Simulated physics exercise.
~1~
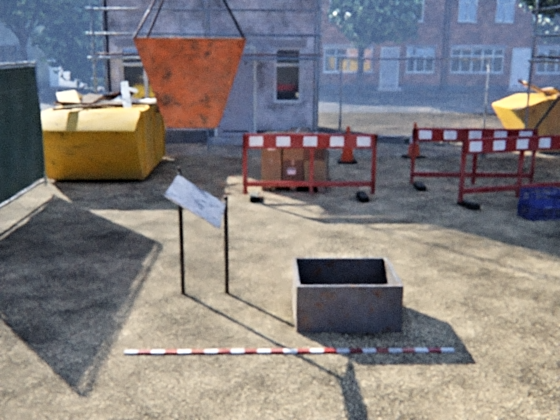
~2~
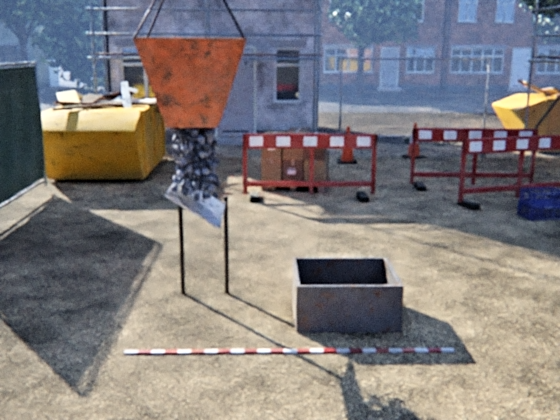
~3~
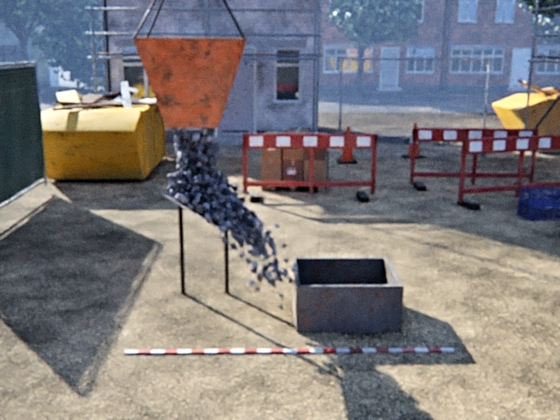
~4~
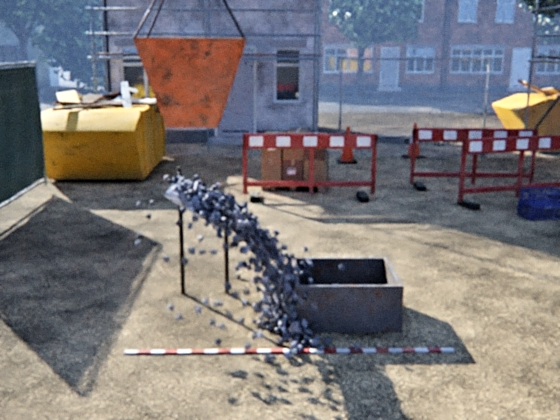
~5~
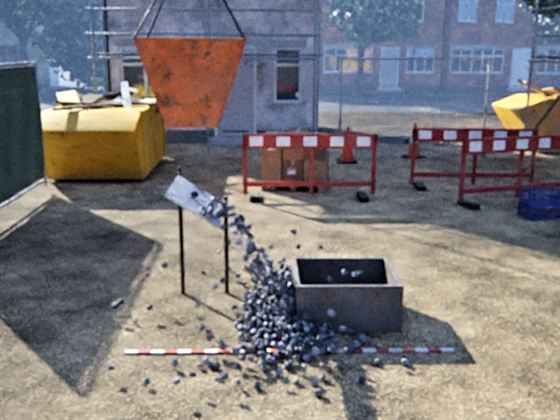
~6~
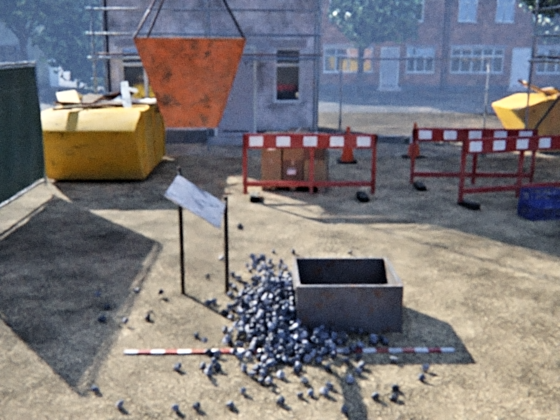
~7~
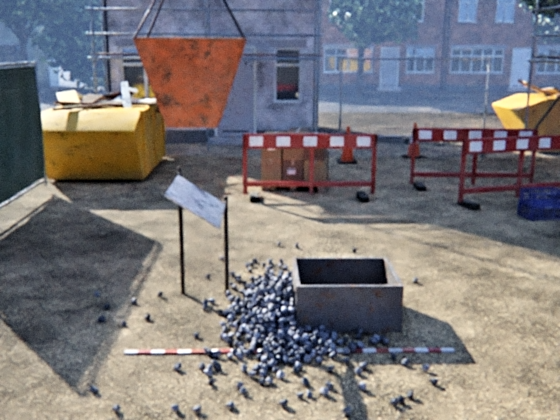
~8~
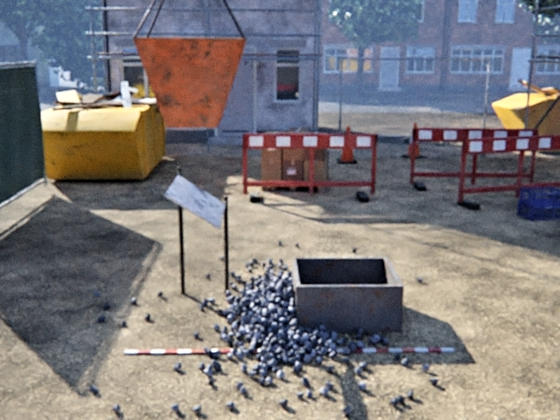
Grey stones dropping from an orange skip onto a sloping steel plate, sliding off rightward and heaping mostly left of an open bin.
